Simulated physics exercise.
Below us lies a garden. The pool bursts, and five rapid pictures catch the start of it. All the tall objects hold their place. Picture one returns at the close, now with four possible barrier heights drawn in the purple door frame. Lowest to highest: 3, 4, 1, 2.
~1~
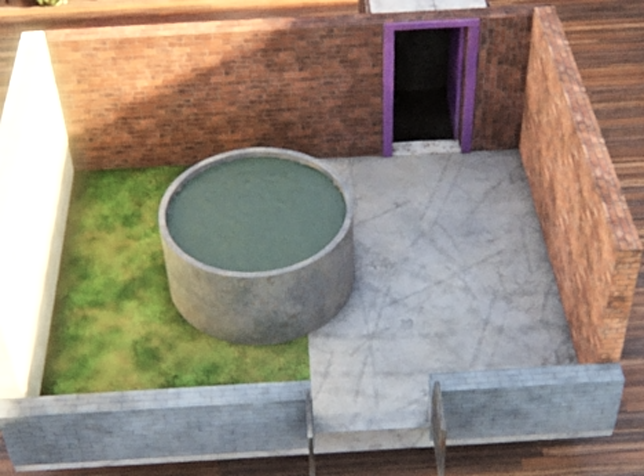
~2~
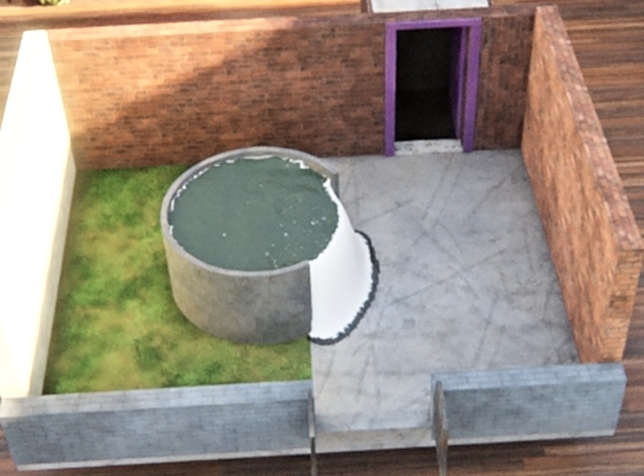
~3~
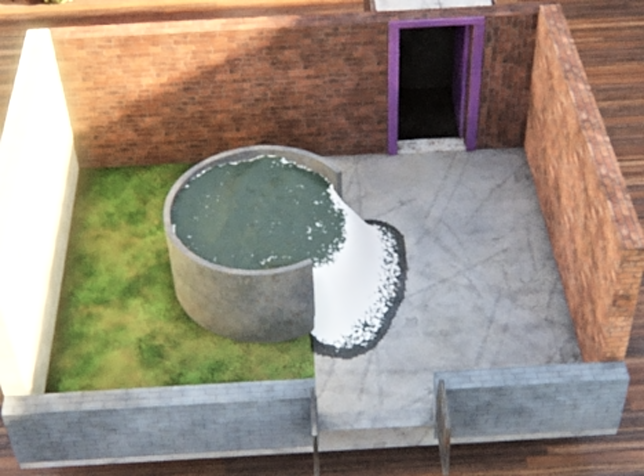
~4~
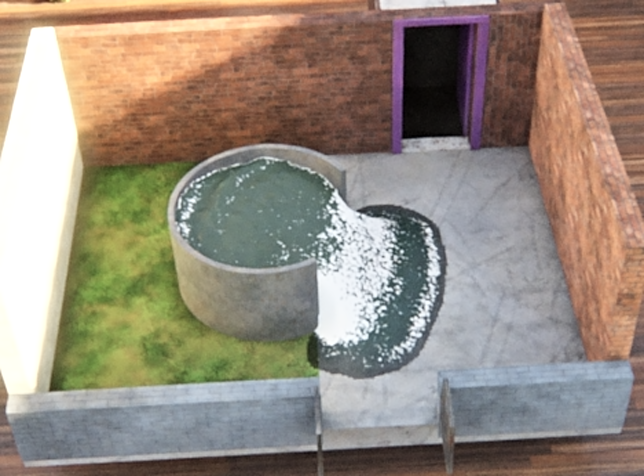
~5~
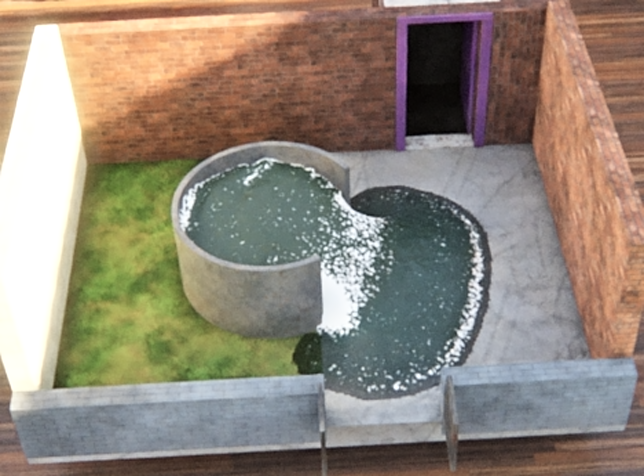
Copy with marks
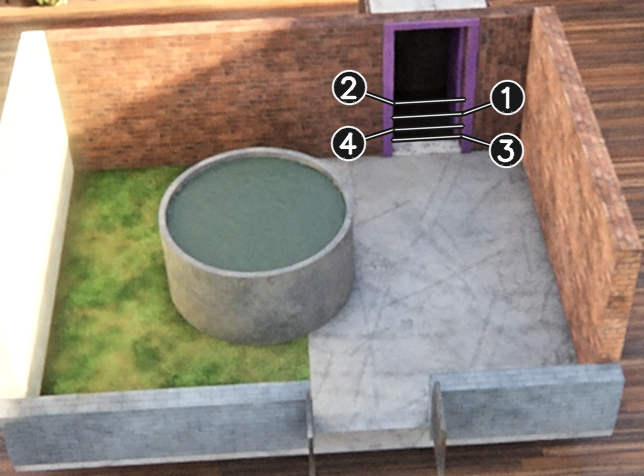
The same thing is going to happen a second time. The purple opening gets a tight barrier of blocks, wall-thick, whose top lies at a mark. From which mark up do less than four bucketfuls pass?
Height 3.
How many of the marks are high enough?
All of them.
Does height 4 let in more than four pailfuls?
No.
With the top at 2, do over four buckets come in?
No, that is safe.
In white, 1 at (428, 115); 2 at (428, 101); 3 at (427, 138); 4 at (427, 127); from the bottom up 3, 4, 1, 2.
With 1, nothing gets over.
With 2, nothing gets over.
With 3, a splash gets over, under a bucket.
With 4, nothing gets over.
